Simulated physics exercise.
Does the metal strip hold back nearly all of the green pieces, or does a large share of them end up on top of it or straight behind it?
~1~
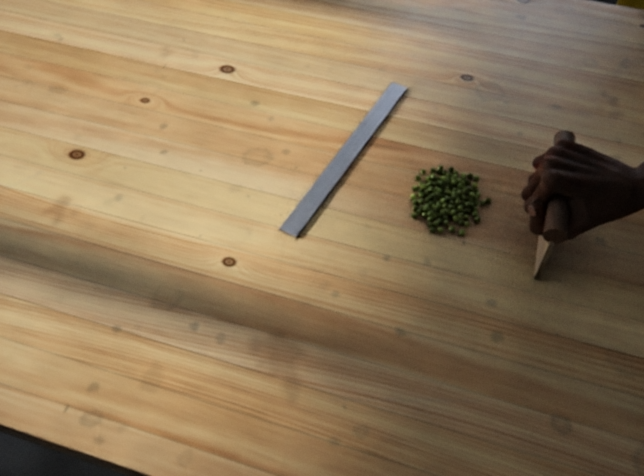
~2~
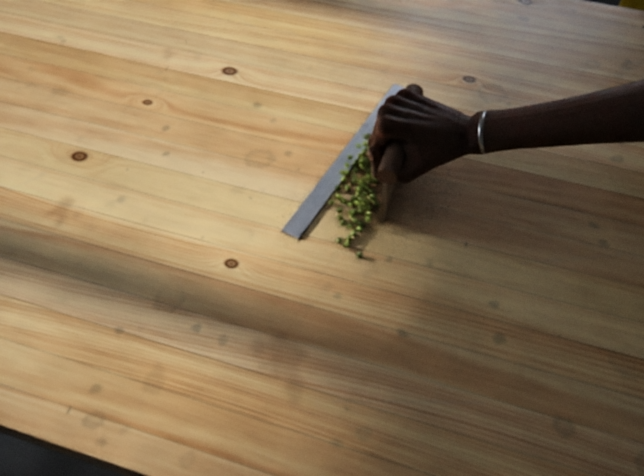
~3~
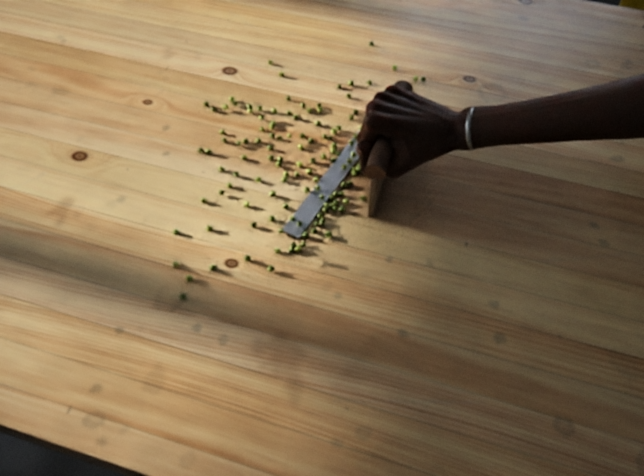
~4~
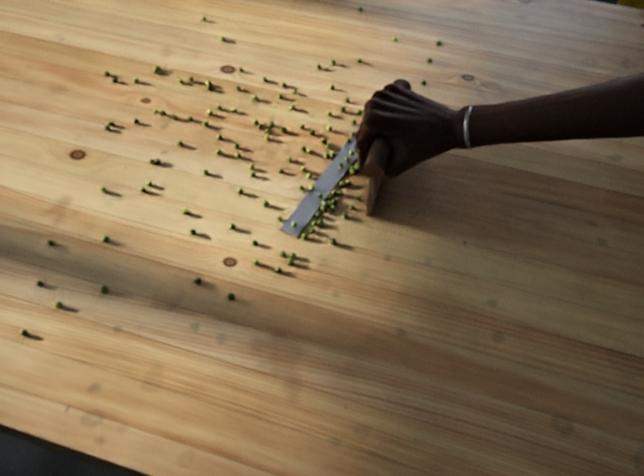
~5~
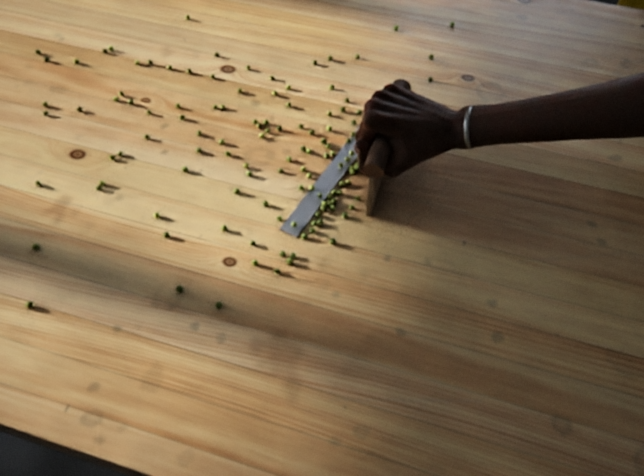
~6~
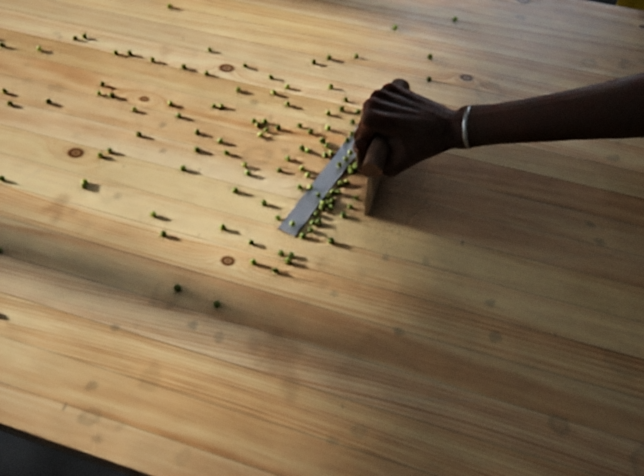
A large share of the green pieces ends up on top of the strip or straight behind it, on the side away from the scraper.
